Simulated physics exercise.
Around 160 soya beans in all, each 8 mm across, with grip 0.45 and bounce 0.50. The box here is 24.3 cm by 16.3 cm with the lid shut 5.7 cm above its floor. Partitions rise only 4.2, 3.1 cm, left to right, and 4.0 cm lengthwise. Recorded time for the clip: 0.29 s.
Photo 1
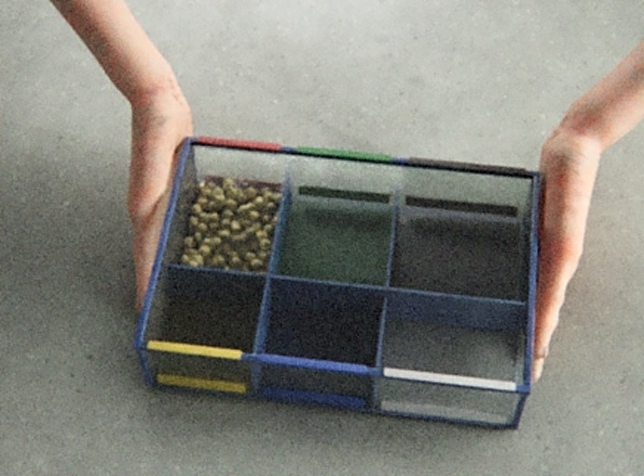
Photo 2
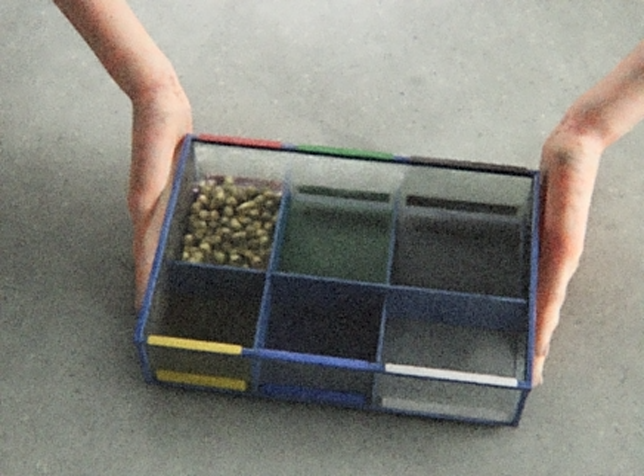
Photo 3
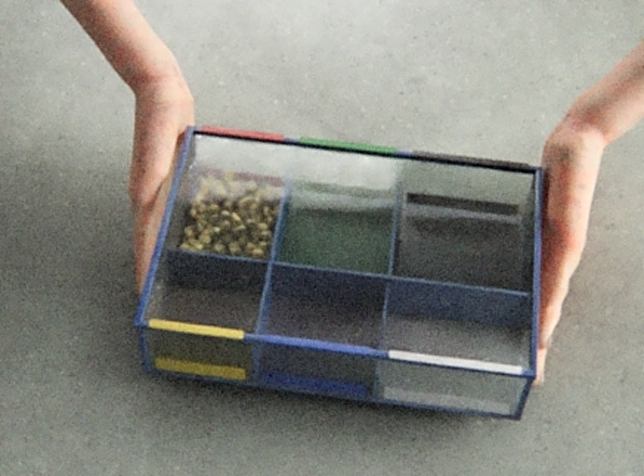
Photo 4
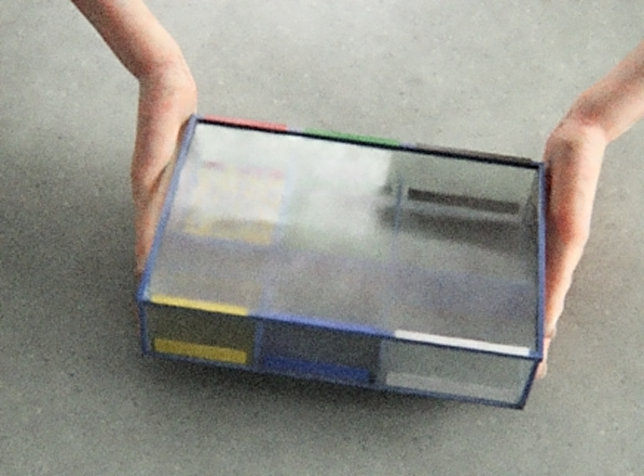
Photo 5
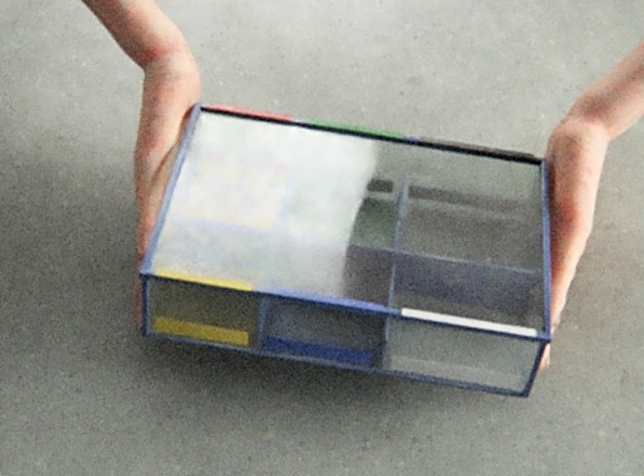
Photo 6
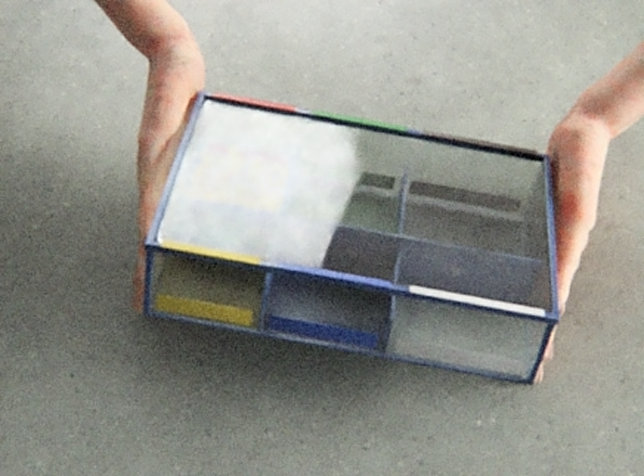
A clear, shallow box with blue edges, divided into six compartments, tilts steadily in two hands above a speckled grey surface, seen from above at an angle by a still camera. Small greenish-brown beans fill the back left compartment, with red, green, black, yellow, blue and white strips marking the edges. The hands gently raise the front edge, while pale glare spreads across the lid's left side, hiding the beans.
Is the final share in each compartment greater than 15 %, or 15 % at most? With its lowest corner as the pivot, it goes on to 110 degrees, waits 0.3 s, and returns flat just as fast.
Red: Greater than 15 %, blue: 15 % at most, green: 15 % at most, yellow: 15 % at most, white: 15 % at most, black: 15 % at most.
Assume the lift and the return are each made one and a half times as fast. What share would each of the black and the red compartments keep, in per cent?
The black compartment would end with 5 per cent, the red one with 90 per cent.
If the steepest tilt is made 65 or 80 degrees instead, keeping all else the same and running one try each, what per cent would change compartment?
About 0 and 5 per cent.
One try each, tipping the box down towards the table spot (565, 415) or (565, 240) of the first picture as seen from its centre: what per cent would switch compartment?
Near 40 and 30 percent, in that order.
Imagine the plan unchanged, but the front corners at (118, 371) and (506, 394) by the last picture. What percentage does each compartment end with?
Result - red: 70 %; blue: 0 %; green: 0 %; yellow: 30 %; white: 0 %; black: 0 %.
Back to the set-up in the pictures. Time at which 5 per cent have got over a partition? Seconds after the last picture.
Around 1.30 seconds.
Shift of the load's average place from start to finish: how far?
It shifts by roughly 2.5 cm.
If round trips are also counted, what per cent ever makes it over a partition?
Close to 5 percent.
Then, 1.35 s after the last picture, tilt 110 degrees; red 95 %, green 5 %.
Then, 2.25 s after the last picture, tilt 55 degrees; red 95 %, black 5 %.
Then, 3.15 s after the last picture, tilt 0 degrees; red 95 %, black 5 %.
In the end, red 95 %, blue 0 %, green 0 %, yellow 0 %, white 0 %, black 5 %.
